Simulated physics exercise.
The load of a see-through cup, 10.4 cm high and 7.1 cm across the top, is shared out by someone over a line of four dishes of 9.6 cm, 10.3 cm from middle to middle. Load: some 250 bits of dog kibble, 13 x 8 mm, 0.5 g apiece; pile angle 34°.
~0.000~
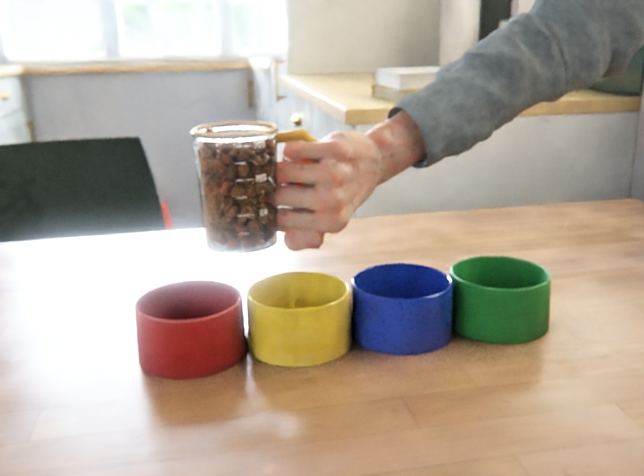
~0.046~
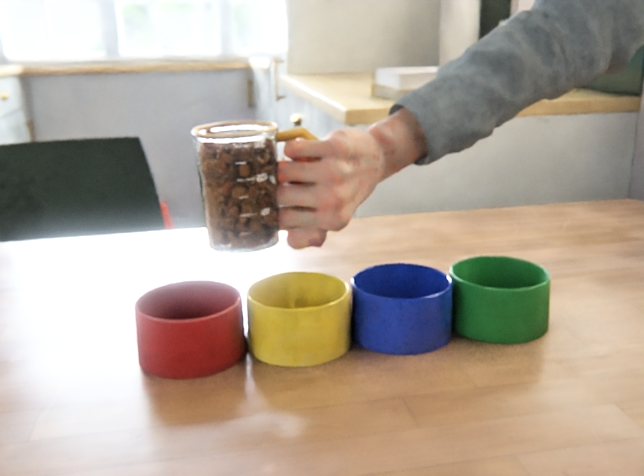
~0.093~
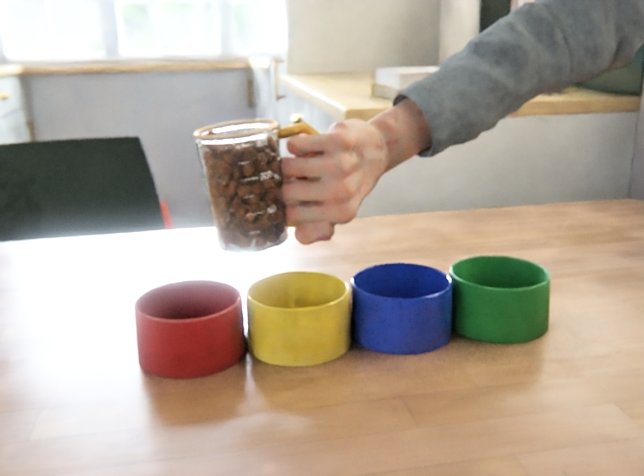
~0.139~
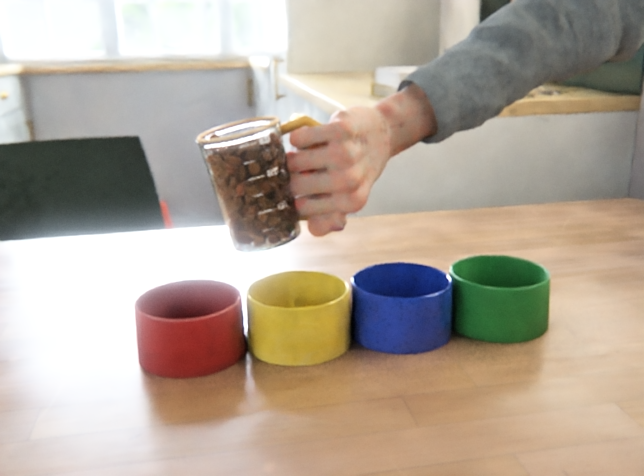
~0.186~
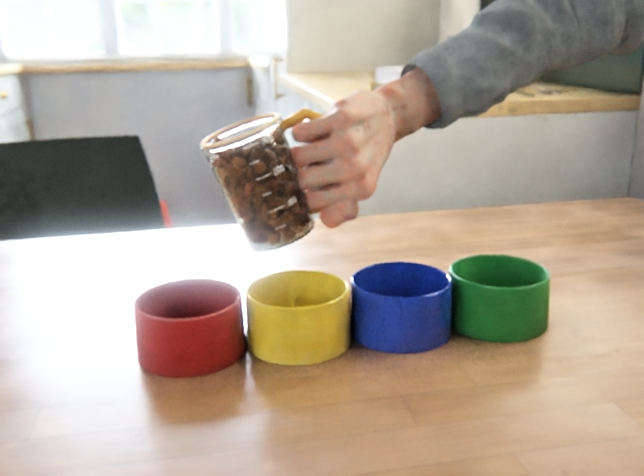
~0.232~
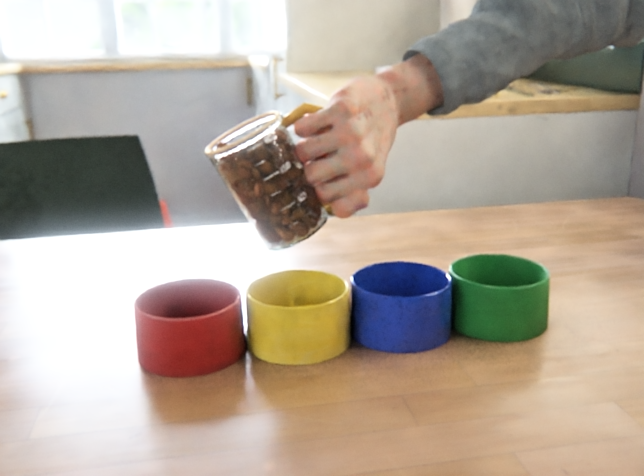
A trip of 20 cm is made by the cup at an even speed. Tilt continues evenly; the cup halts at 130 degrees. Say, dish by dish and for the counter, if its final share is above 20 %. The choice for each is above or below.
One by one: Red: Within a fifth. Blue: Beyond a fifth. Green: Within a fifth. Yellow: Beyond a fifth. Counter: Within a fifth.
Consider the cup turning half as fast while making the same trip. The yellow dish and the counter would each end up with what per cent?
Then yellow would get 0 and the counter 0.
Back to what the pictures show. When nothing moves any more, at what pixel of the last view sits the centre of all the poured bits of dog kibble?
(376, 317) or so.
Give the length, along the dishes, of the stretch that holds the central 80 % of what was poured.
Roughly 13 centimetres.
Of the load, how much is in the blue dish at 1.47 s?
I'd put it at about 60 % by that time.
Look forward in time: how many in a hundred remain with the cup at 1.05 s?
Roughly 35 in a hundred.
Then, at 0.72 s, tilt 98 degrees; cup holds 95 %.
After 1.05 s, tilt 130 degrees; cup holds 35 %, blue 25 %, yellow 25 %.
Then, at 1.47 s, tilt 130 degrees; cup holds 0 %, blue 60 %, yellow 30 %.
By 1.8 s all is still; red 0 %, blue 60 %, green 0 %, yellow 30 %, counter 10 %.
